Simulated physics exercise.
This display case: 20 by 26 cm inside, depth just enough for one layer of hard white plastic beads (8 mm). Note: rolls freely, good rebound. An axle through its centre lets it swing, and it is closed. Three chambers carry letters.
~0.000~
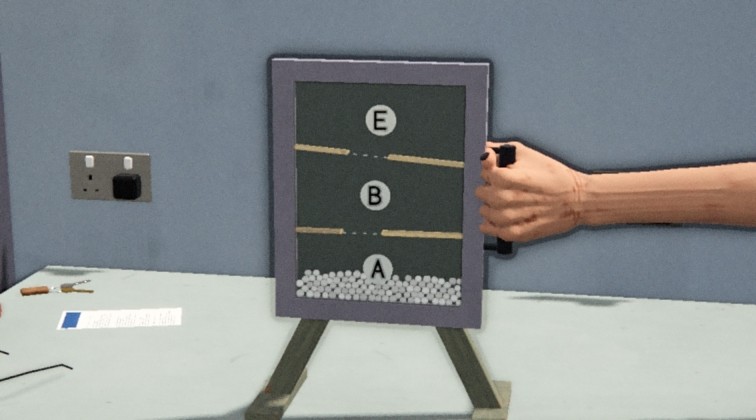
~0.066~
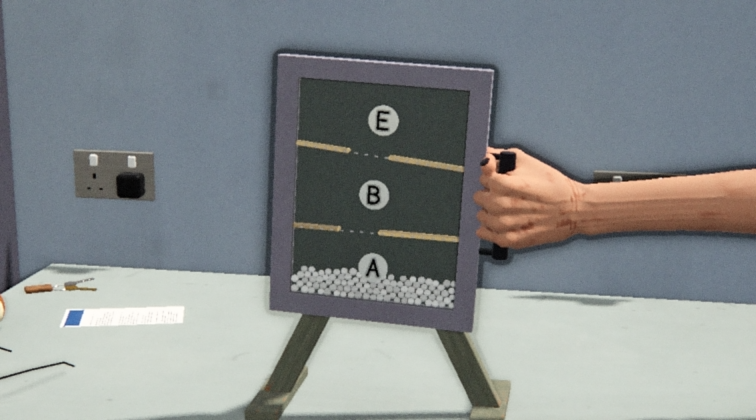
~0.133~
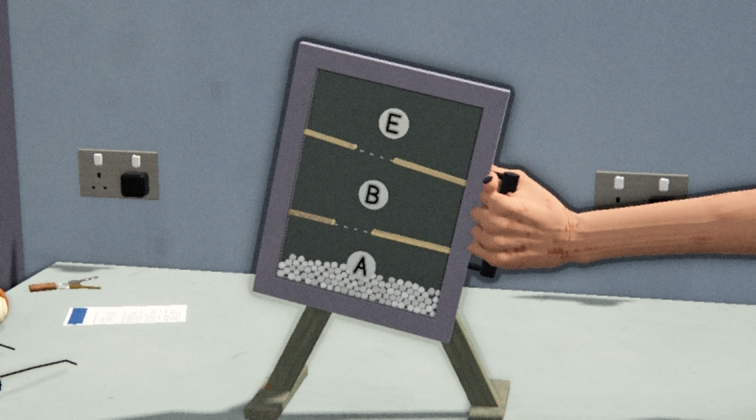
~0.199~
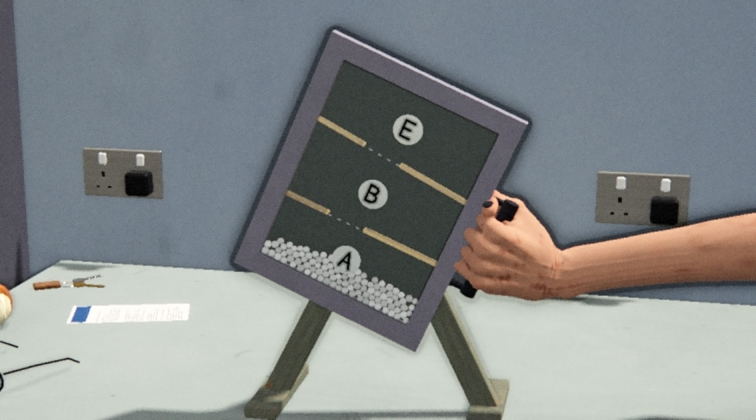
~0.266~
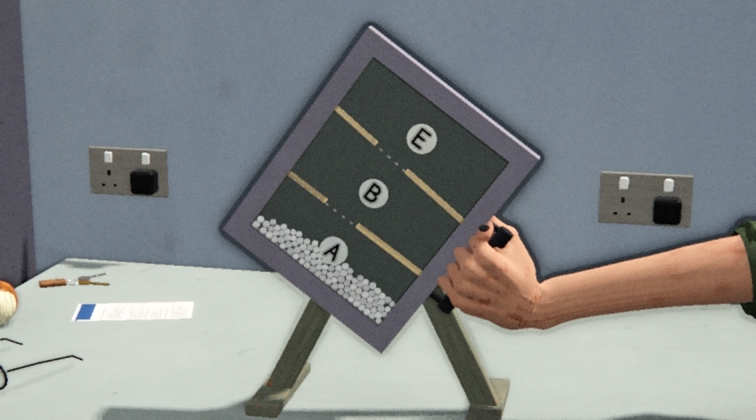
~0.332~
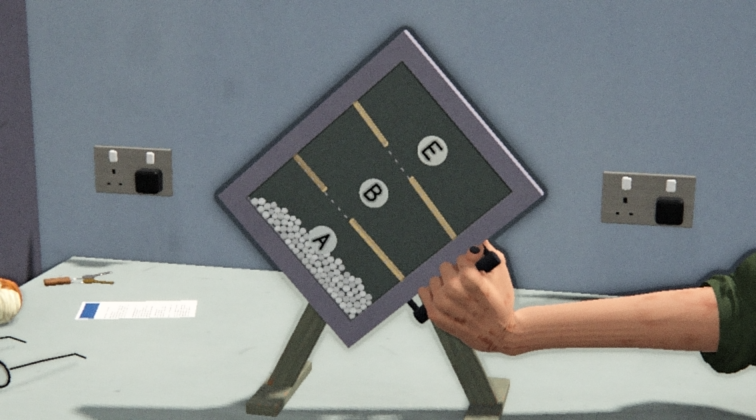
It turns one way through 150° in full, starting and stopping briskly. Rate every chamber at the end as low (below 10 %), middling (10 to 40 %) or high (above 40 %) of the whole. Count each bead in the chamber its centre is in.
Ratings: Chamber A high, chamber B low, chamber E low.
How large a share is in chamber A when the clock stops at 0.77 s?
Reading: Around 100 per cent of the load.
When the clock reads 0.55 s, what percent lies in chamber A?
That comes to some 100 percent of the load.
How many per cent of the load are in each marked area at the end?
Chamber A: 95; chamber B: 0; chamber E: 0.
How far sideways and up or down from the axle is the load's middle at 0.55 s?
10 cm left, 6 cm below.
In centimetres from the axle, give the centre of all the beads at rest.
About 9 cm left, 4 cm up.
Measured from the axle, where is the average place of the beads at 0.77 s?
Offset: Approx. 11 cm left, 1 cm above.
By 0.55 s, it stands 88° clockwise; the beads' middle is 10 cm left of and 6 cm below the centre; A 100 %.
By 0.77 s, it stands 128° clockwise; the beads' middle is 11 cm left of and 1 cm above the centre; A 100 %.
By 0.96 s, it stands 150° clockwise; the beads' middle is 9 cm left of and 5 cm above the centre; A 100 %.
All still by 2.5 s, it stands 150° clockwise; A 95 %, B 0 %, E 0 %.
